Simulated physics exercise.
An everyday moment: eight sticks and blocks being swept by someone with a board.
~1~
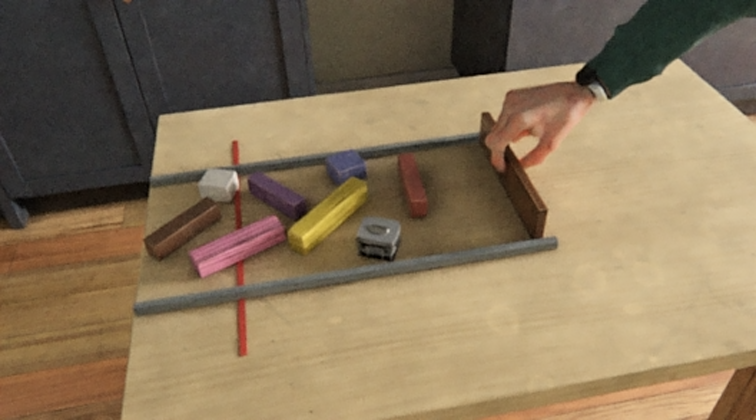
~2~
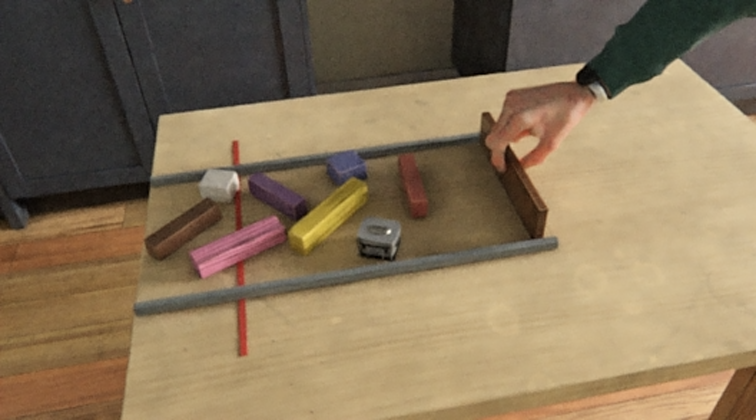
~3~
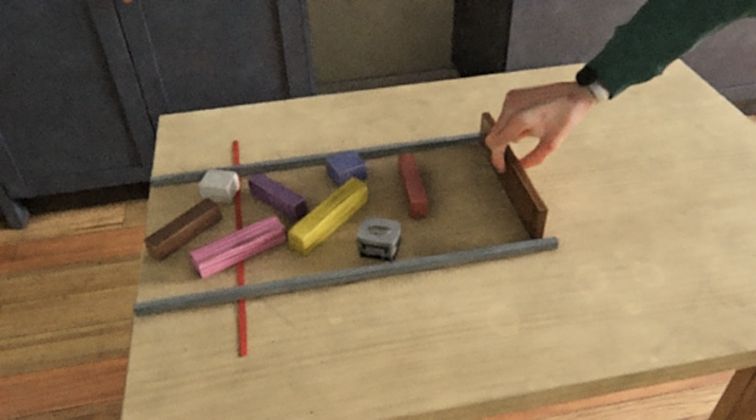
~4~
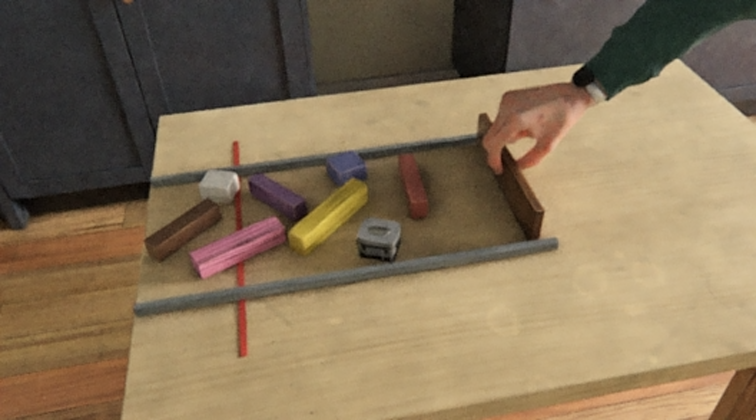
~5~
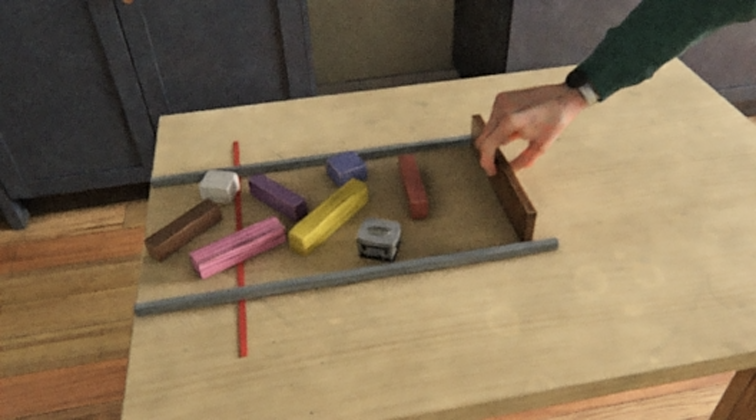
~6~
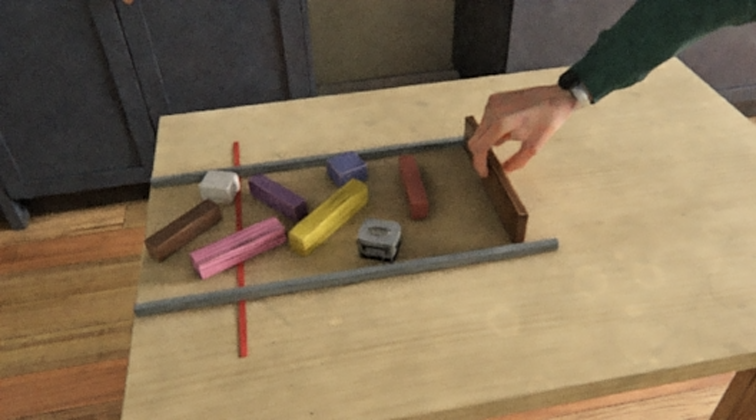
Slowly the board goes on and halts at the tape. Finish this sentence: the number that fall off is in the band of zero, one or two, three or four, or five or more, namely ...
Namely zero.
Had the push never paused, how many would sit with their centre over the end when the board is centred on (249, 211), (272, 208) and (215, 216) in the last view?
Over the end: 0, 0, 2.
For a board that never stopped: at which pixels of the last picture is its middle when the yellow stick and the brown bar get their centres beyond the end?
Yellow stick over the end: About (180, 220). Brown bar over the end: About (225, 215).
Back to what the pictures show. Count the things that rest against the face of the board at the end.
The count in contact is 2.
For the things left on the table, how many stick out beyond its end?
I'd say 3 of them.
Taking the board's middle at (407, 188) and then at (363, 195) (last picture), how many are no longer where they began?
Counting first: 1, next 4.
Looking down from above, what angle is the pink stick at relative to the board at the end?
Near 25 degrees.
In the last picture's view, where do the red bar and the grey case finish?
Final positions - red bar around (230, 212), grey case around (220, 272).
Early on, none off yet; brown bar at rest near (185, 230); white block at rest near (220, 187); pink stick at rest near (240, 247).
A while later, none off yet; brown bar moving near (179, 231); white block travelled about its own width near (192, 194); pink stick travelled a little near (188, 255).
Finally, the number that fall off is zero.
